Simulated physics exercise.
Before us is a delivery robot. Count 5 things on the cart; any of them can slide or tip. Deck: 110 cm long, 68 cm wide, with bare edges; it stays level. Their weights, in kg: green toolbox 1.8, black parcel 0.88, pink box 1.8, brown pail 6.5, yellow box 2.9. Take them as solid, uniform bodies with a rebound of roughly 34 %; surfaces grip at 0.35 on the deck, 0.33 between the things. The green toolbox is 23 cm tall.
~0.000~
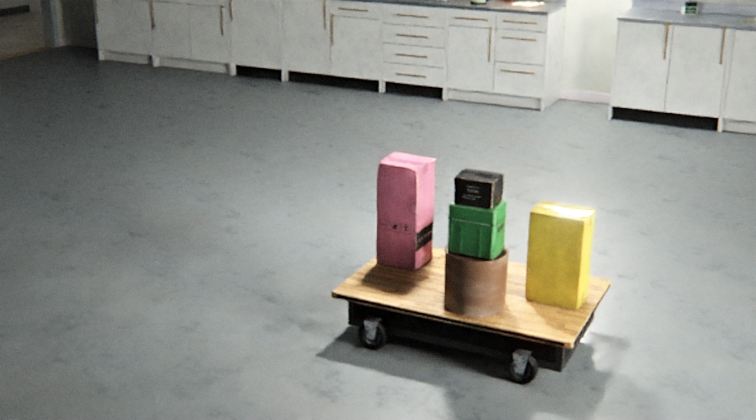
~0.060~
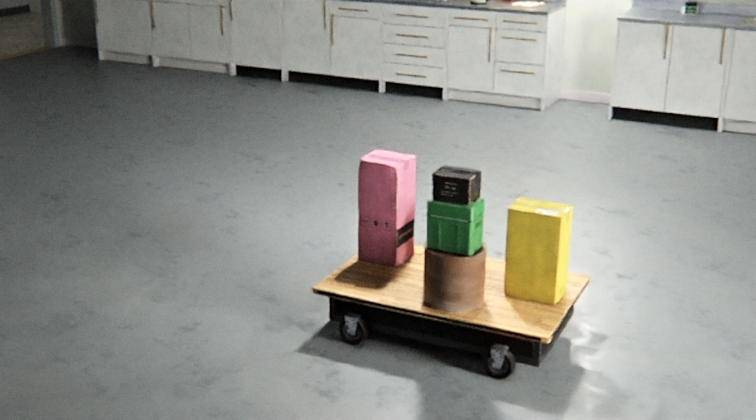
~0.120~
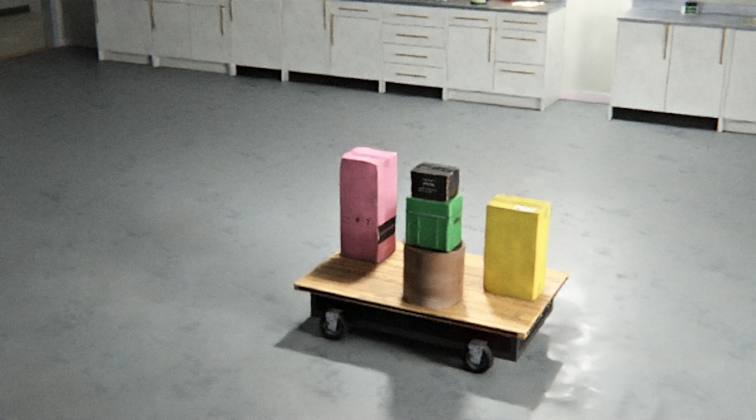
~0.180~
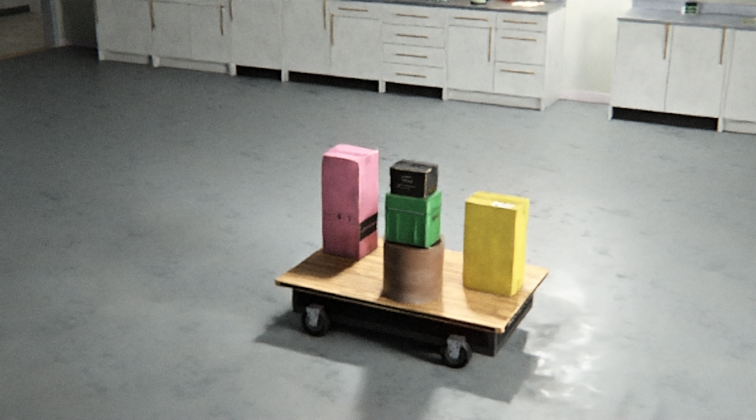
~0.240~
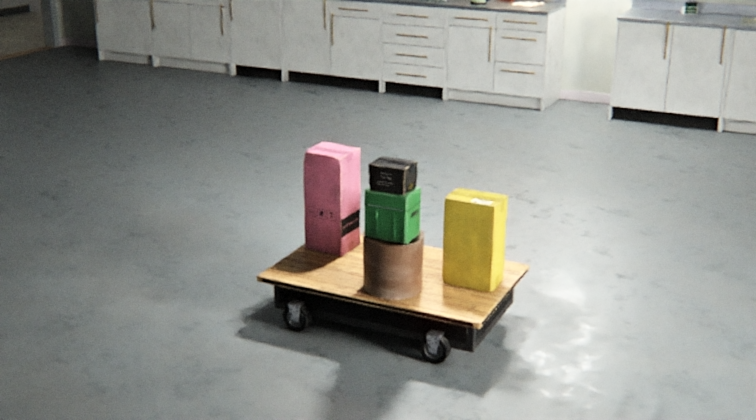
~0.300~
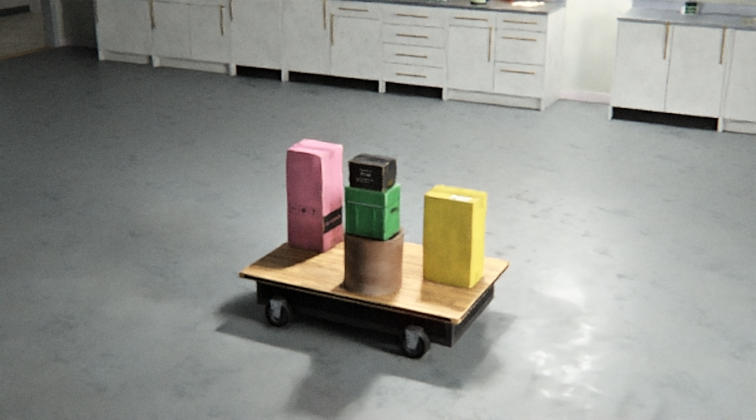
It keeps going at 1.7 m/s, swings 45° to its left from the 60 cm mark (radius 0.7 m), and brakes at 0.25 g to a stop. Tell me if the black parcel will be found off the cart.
The black parcel remains on the deck.
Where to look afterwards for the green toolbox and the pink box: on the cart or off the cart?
The green toolbox is still on the cart; the pink box finishes off the cart.
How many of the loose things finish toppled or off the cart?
In all, 1.
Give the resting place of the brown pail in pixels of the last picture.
At about (63, 274).
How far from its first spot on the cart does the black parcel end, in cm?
About 22 cm.
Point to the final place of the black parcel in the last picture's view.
At about (56, 179).
After 0.60 s, cart has run 102 cm, turned 22°; pink box now off the cart; black parcel moved 9 cm near (276, 163); green toolbox moved 9 cm.
After 0.90 s, cart has run 153 cm, turned 45°; black parcel moved 22 cm near (175, 168); green toolbox moved 18 cm; brown pail moved 14 cm.
In the end (2.1 s), off the cart, pink box; not toppled but over 10 cm from the start, green toolbox, black parcel and brown pail; the last one under 10 cm from the start. In the last view, black parcel near (56, 179).
